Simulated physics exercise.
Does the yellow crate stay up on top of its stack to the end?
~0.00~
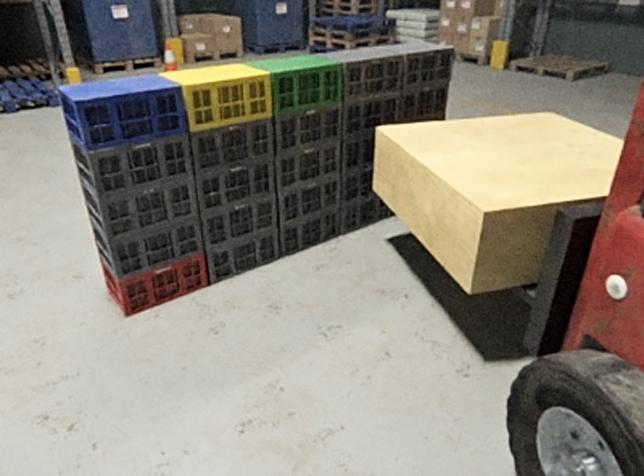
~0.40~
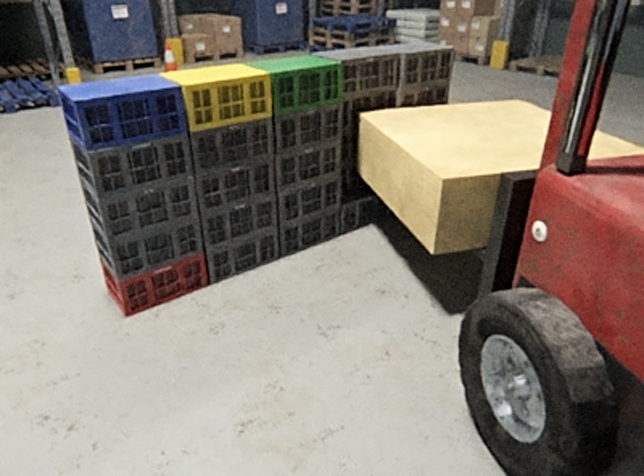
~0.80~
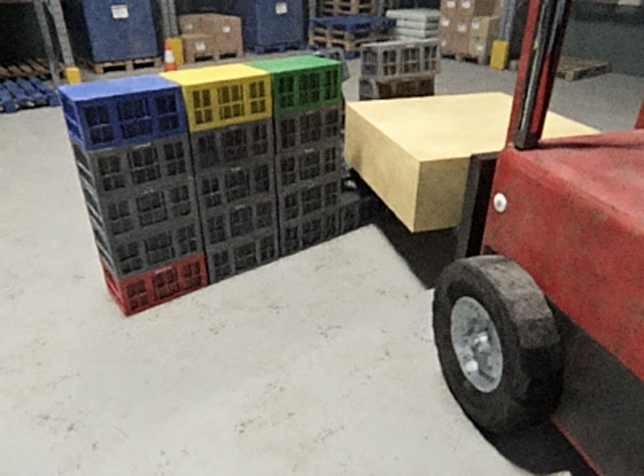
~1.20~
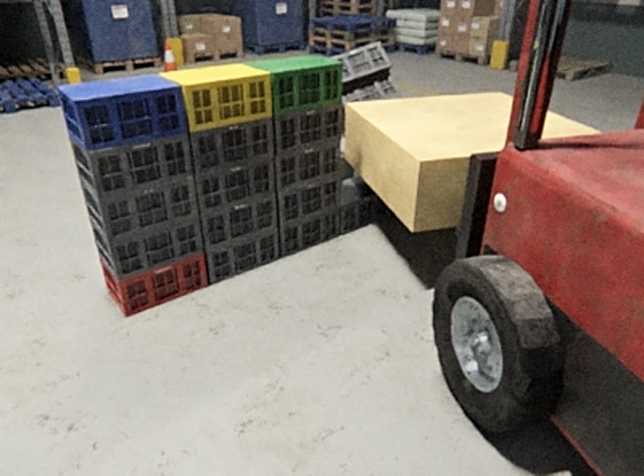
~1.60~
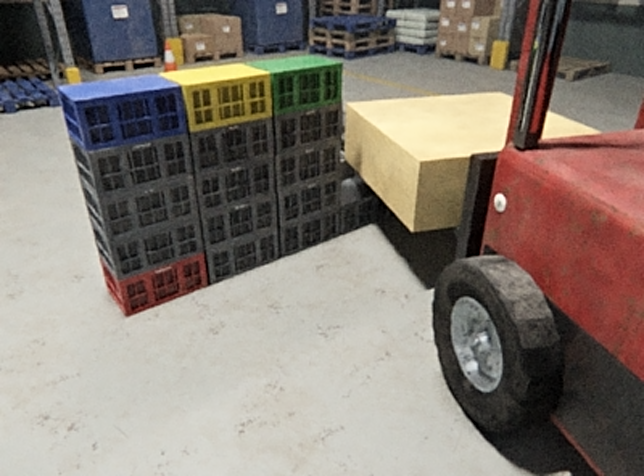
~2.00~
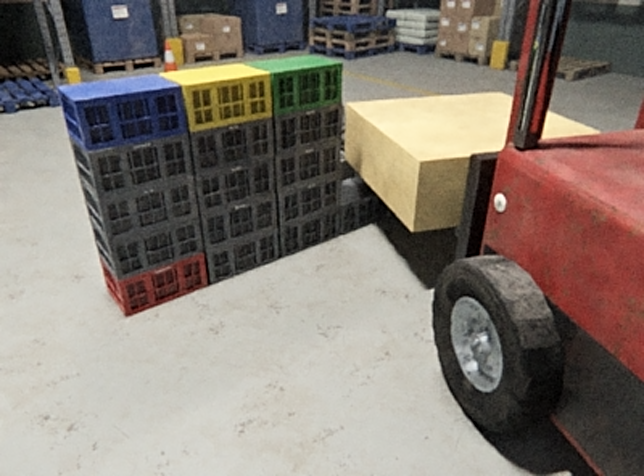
Yes, the yellow crate stays on top of its stack, between the blue and green crates, while the crates at the far end go down.
